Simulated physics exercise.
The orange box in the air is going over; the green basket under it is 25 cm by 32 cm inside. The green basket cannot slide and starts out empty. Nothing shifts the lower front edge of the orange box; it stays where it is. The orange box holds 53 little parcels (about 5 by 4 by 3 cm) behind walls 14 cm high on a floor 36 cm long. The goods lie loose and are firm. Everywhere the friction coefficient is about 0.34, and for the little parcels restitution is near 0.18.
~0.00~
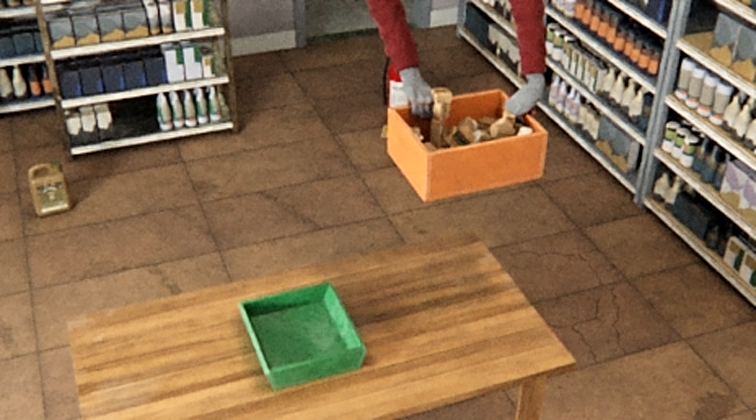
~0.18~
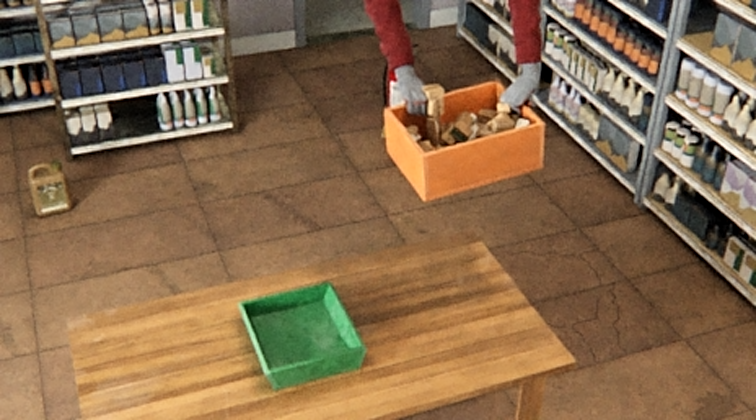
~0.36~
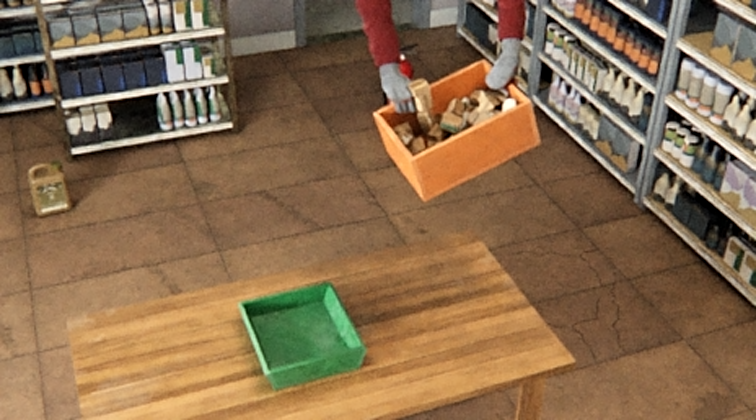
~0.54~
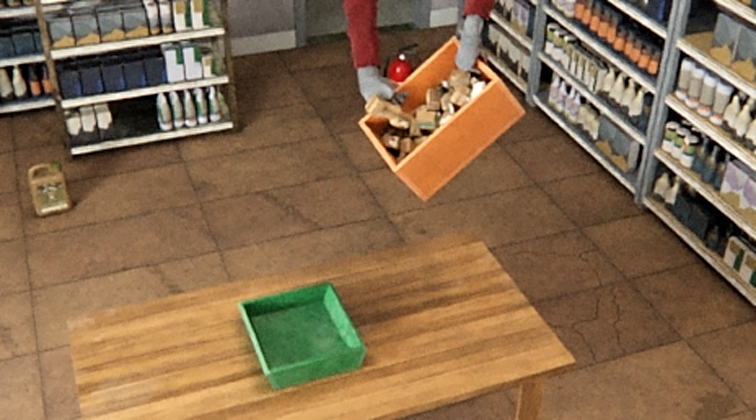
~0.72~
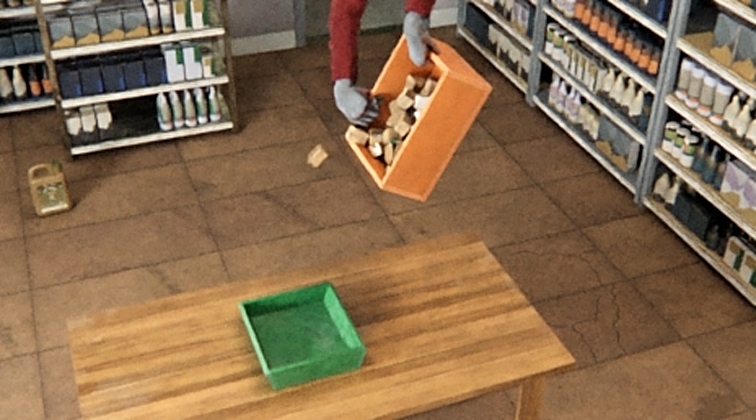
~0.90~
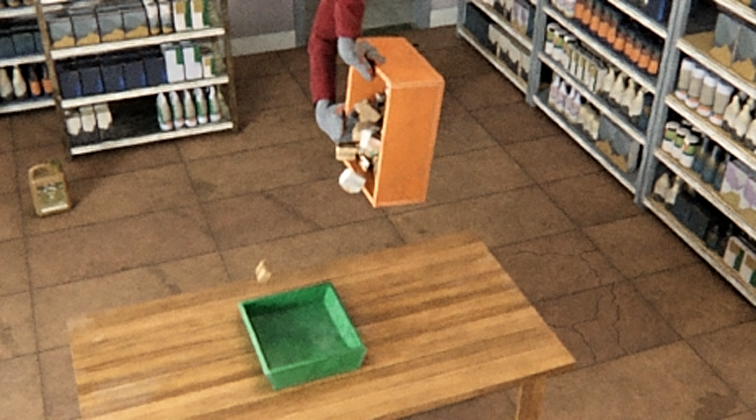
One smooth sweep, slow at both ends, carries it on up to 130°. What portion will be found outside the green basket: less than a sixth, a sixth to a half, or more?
Less than a sixth, I reckon.
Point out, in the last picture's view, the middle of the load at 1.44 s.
Centre: About (313, 263).
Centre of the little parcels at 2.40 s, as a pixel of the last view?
Somewhere around (297, 333) in pixels.
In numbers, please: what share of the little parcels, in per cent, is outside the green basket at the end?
5 %.
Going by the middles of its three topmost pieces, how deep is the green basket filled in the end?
Some 8 cm.
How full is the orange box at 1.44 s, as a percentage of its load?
About 15 %, still inside.
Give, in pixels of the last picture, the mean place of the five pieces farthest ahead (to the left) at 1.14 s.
(286, 306).
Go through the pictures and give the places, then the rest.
In the first frame (places track the rim corner closest to us here), orange box (430, 154); green basket (269, 372); tipped 0°; all still inside.
The second frame shows orange box (426, 154); tipped 5°.
The third frame shows orange box (414, 158); tipped 19°.
The fourth frame shows orange box (397, 167); tipped 38°; 1 out, the lowest parcel at (376, 105).
The fifth frame shows orange box (382, 183); tipped 60°; 1 out, the lowest parcel at (318, 156).
The sixth frame shows orange box (374, 202); green basket (269, 372); tipped 83°; 3 out, the lowest parcel at (264, 271).
After 1.14 s, tilt 110°; 38 still in the orange box, 2 in the green basket and 13 in the air.
After 1.44 s, tilt 129°; 9 still in the orange box, 18 in the green basket, 1 outside the green basket and 25 in the air.
After 1.86 s, tilt 130°; 51 in the green basket and 2 outside the green basket.
When it is over (at 2.40 s), 51 in the green basket and 2 outside the green basket. Asked share, 2 of 53, 4 per cent.
